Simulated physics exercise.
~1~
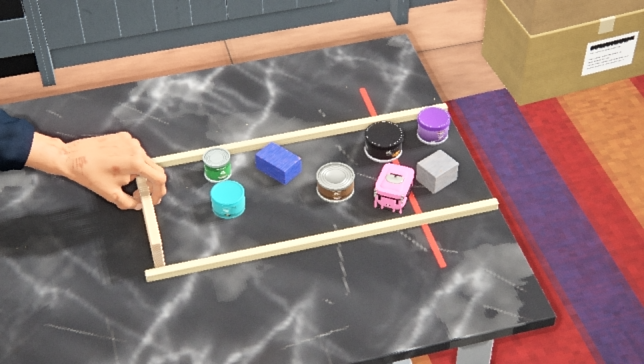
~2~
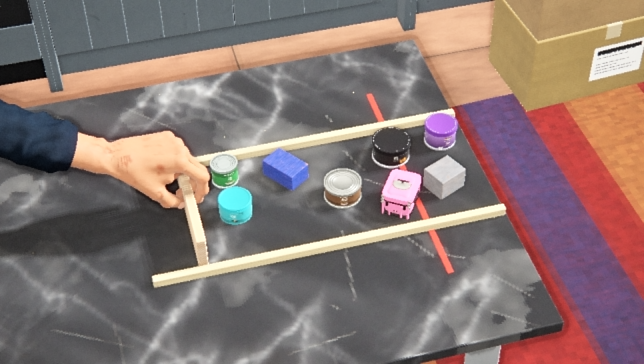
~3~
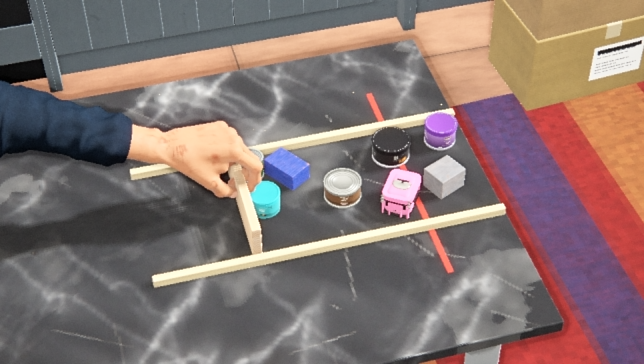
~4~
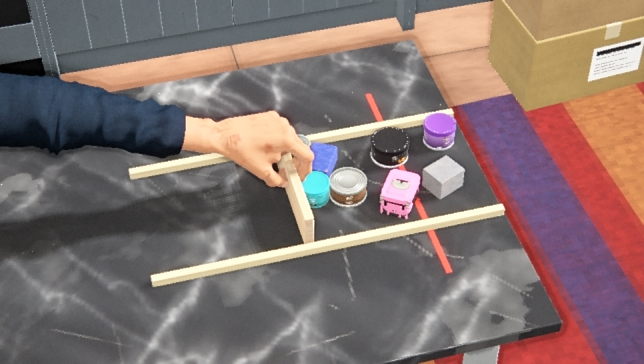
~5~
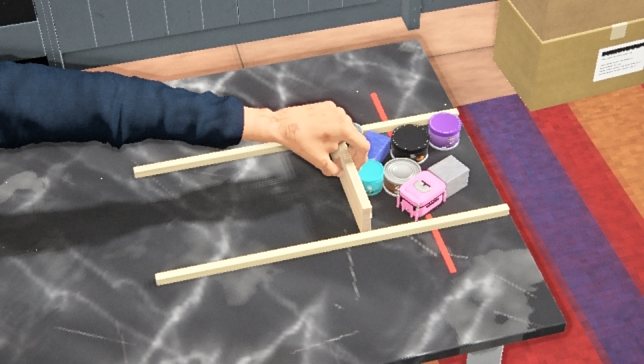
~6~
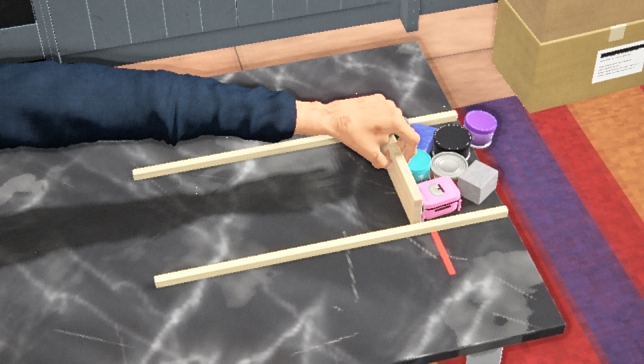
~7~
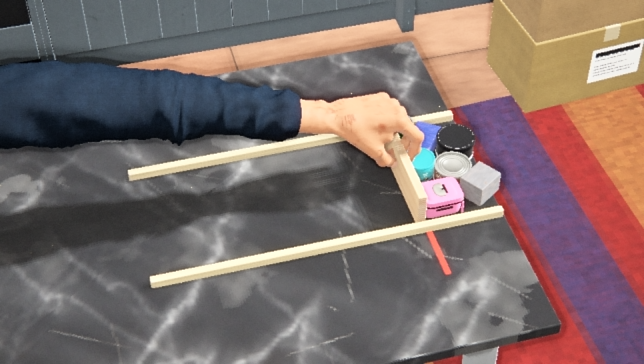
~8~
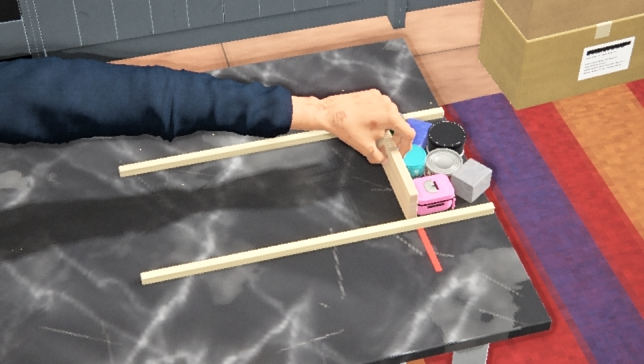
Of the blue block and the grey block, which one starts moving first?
The blue block starts moving first, pushed along as the board sweeps right. The grey block only starts to shift later, as the bunched objects near the table's edge.
